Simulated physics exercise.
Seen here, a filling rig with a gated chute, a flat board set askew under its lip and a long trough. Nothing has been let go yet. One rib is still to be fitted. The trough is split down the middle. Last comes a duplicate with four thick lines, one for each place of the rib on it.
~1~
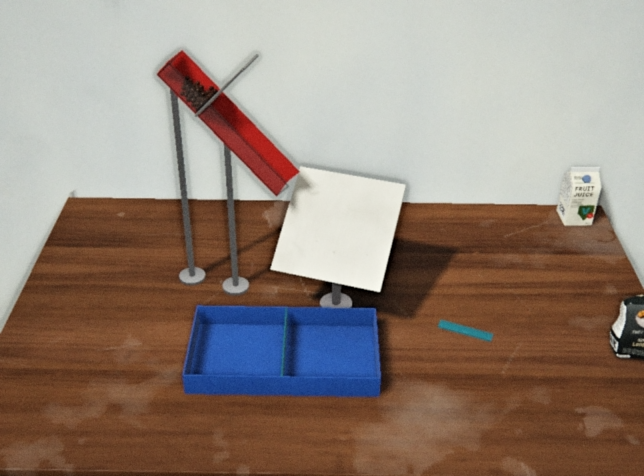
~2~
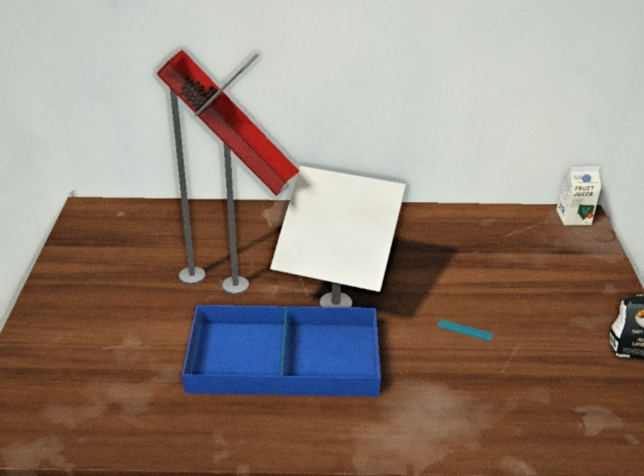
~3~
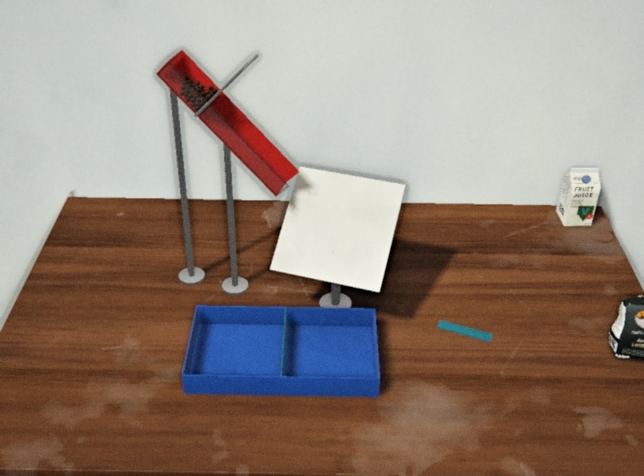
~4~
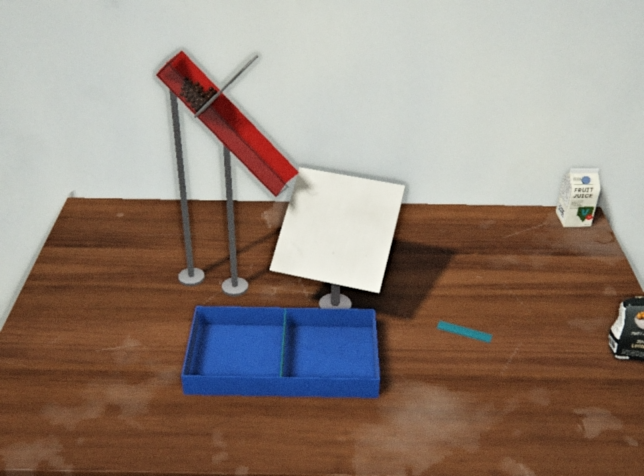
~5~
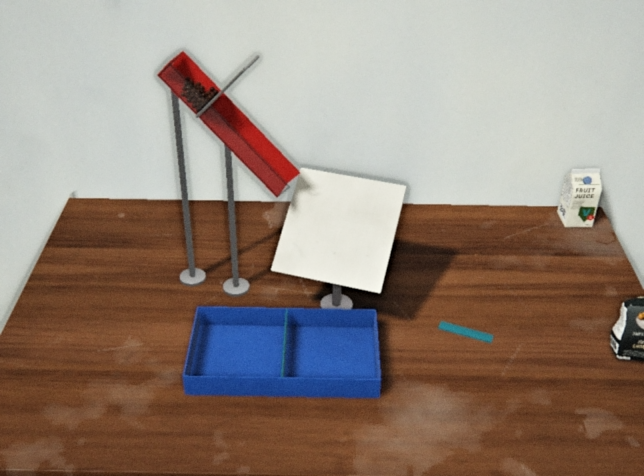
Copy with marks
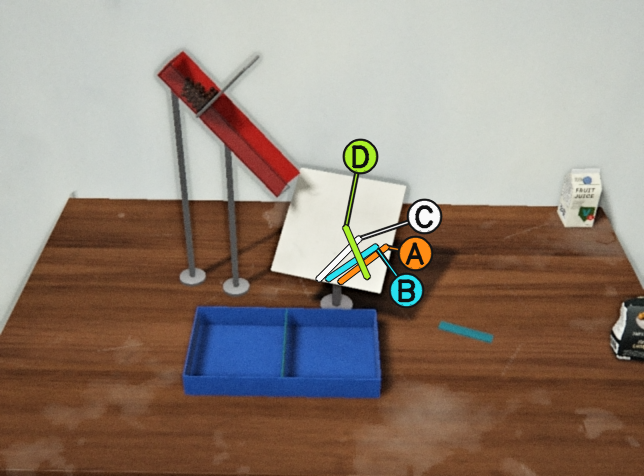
A brown wooden table stands against a pale wall, seen from the front and slightly above. A red chute on two grey posts slopes down to the right, small dark balls behind its grey gate, toward a tilted white board above a blue divided trough, with a teal strip and two cartons at right. The balls and objects stay in place, and the view barely shifts.
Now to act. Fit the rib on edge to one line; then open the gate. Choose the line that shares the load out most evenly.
The best line is C.
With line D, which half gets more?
Right.
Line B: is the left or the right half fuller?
Right.
On the marked copy, line A from (386, 247) to (340, 281); line B from (375, 246) to (328, 278); line C from (358, 238) to (319, 278); line D from (345, 227) to (367, 276).
With A, of what is caught, a small part in the left half, nearly all in the right.
With B, of what is caught, a small part in the left half, most in the right.
With C, of what is caught, about half in the left half, about half in the right.
With D, of what is caught, a stray few in the left half, nearly all in the right.
